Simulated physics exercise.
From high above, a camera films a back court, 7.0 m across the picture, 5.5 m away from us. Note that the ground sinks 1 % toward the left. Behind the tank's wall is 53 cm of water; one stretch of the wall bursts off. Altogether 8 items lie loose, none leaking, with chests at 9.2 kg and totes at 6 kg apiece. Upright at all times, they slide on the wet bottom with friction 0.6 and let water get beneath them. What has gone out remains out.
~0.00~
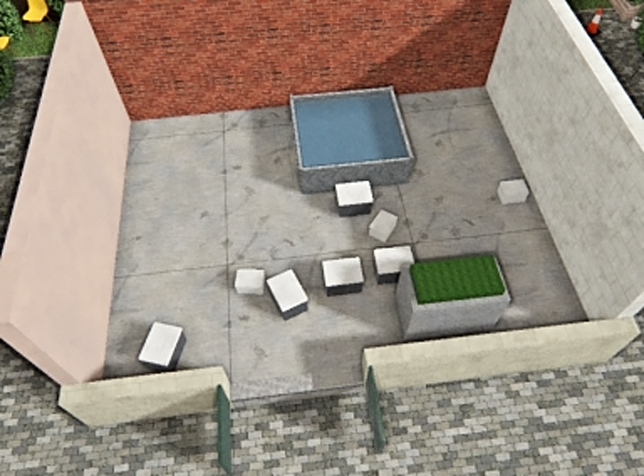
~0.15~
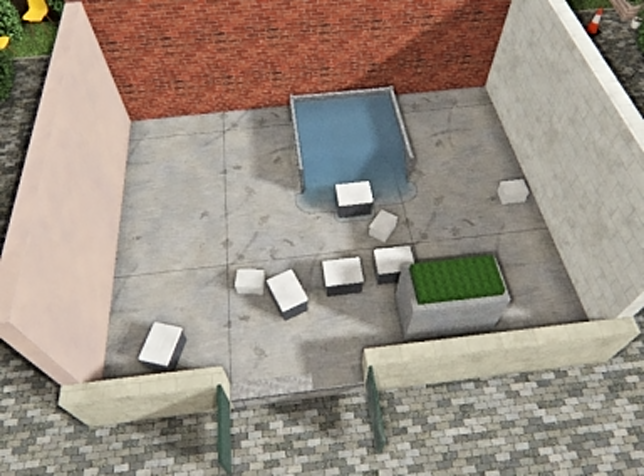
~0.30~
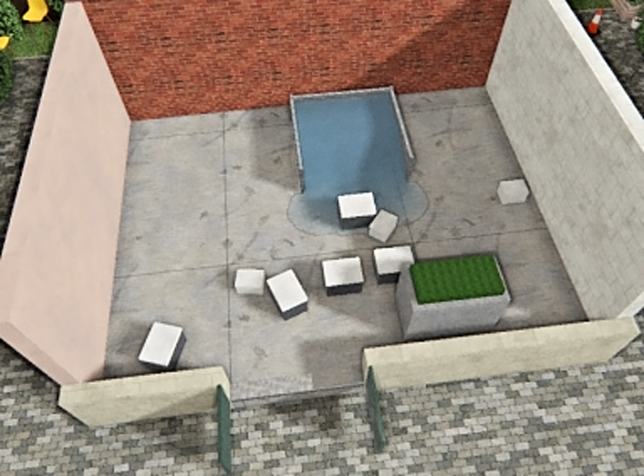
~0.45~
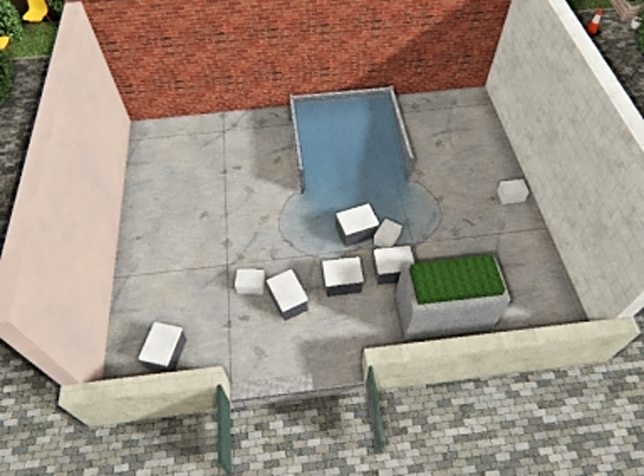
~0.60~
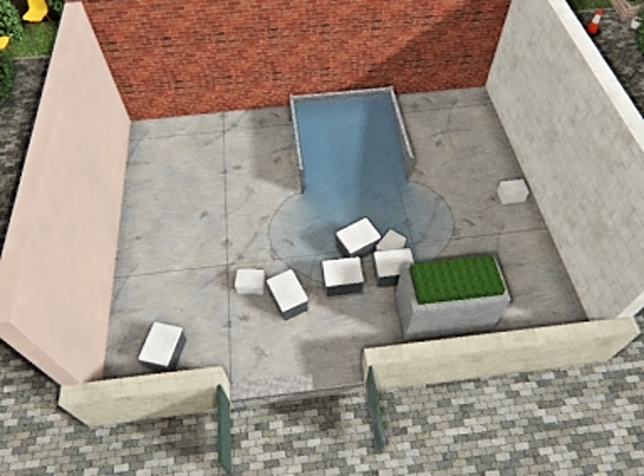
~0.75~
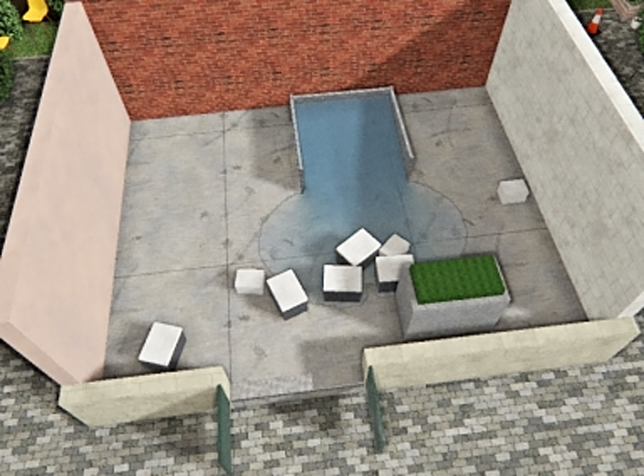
A walled back court with a grey slab floor, seen from high above by a still camera, has a brick wall at the back and a raised tank of blue water against it. Pale boxes lie scattered about, with a green-topped block at lower right. The tank's front wall disappears, water spreads forward in a widening fan, and two nearby boxes slide toward the viewer, turning, up against others, which shift slightly.
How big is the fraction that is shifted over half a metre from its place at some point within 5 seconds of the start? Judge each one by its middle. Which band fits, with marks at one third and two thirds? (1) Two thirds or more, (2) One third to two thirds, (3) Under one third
Two thirds or more (1).
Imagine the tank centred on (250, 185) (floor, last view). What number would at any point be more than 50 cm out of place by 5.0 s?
That would give 4.
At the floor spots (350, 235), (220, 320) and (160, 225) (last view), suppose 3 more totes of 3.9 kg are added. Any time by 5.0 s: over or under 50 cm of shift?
Beyond it, beyond it, within it.
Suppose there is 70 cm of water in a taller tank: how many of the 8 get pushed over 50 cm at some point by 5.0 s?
Count: 8.
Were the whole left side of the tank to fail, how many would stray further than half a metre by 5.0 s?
Then it comes to 1.
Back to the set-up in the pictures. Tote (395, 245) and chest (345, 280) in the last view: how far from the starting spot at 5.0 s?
Taking them in order: 250 cm and gone out.
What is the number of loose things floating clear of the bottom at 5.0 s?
Then: 3.
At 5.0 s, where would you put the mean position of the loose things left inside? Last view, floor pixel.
They're centred close to (301, 256).
After 1.1 s 3 of 8 are over 50 cm from their spots; 2 afloat.
After 2.2 s 5 of 8 are over 50 cm from their spots; 2 afloat.
After 3.5 s 7 of 8 are over 50 cm from their spots; 3 afloat.
After 5.0 s 8 of 8 are over 50 cm from their spots, and 8 have been at some point; 3 afloat.
